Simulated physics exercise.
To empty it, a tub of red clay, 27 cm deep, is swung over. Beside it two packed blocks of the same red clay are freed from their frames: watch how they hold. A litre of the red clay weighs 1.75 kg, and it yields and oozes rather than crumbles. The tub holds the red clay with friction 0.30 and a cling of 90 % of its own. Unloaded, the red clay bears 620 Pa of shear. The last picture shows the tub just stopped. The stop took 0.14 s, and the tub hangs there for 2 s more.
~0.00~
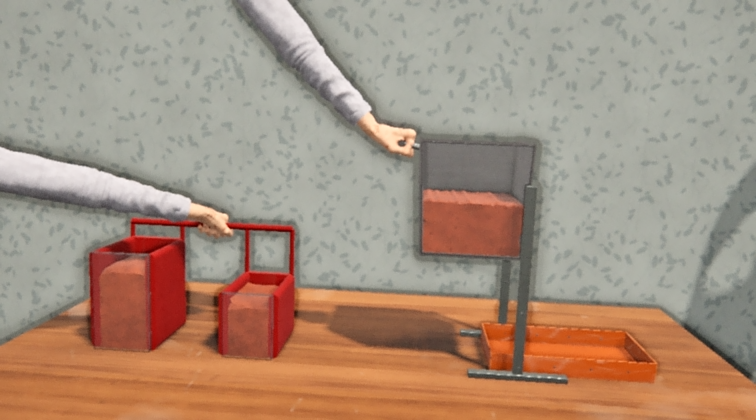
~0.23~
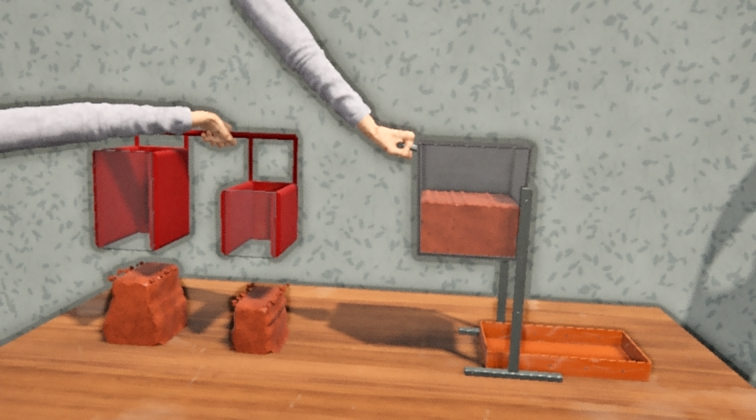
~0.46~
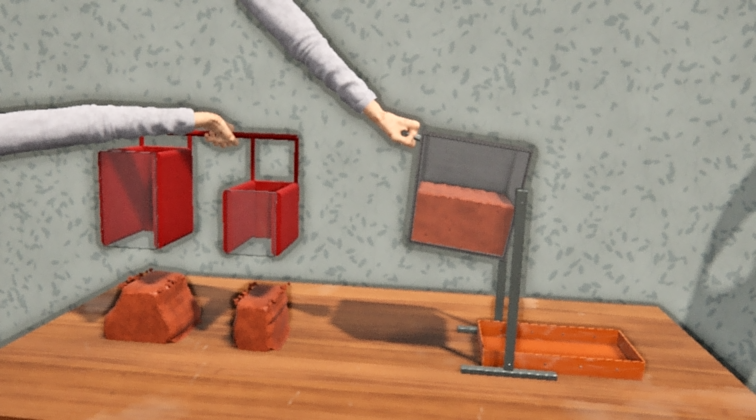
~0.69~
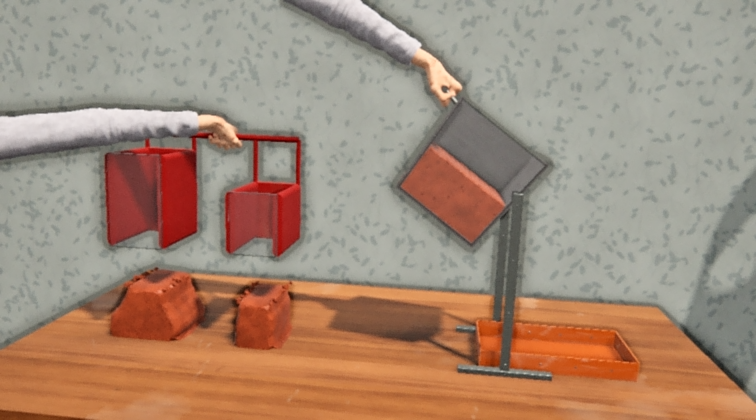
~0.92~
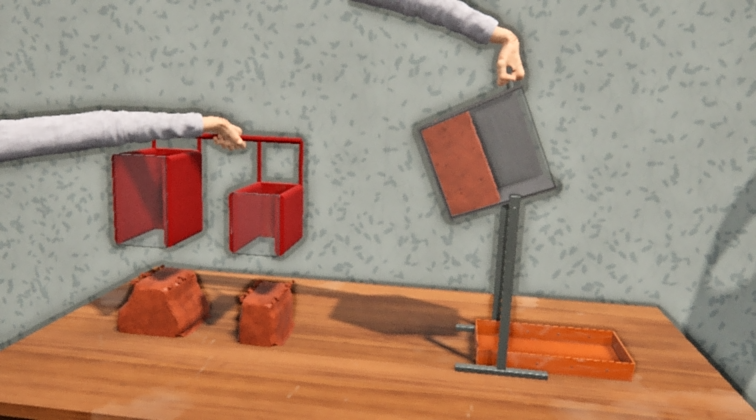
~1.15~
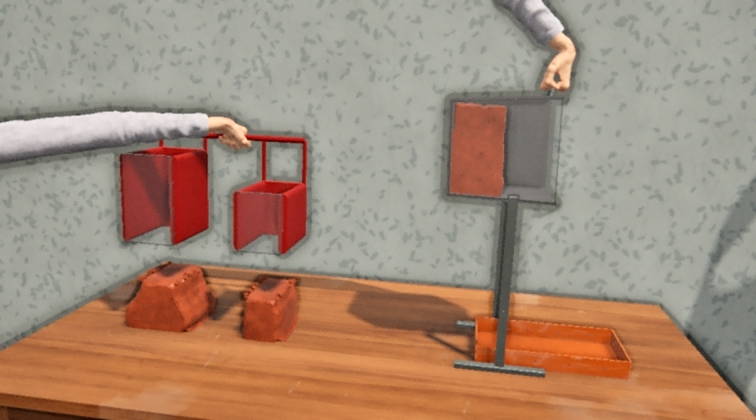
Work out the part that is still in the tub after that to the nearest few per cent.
It comes to some 100 %.
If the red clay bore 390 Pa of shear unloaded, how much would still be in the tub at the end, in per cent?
Then about 80 %.
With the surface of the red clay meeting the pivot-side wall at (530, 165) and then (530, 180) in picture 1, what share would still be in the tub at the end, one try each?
In turn about 70 %, 75 %.
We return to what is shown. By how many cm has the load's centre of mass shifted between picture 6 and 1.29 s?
Roughly 3 cm.
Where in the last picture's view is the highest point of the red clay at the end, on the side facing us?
Near (500, 142).
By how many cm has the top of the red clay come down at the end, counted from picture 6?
Some 9 cm.
By 1.29 s, the tub is at 89 degrees and holds 100 %.
By 1.46 s, the tub is at 89 degrees and holds 100 %.
By 1.63 s, the tub is at 89 degrees and holds 100 %.
By 1.80 s, the tub is at 89 degrees and holds 100 %.
By 3.15 s, at the end, the tub is at 89 degrees and holds 100 %.
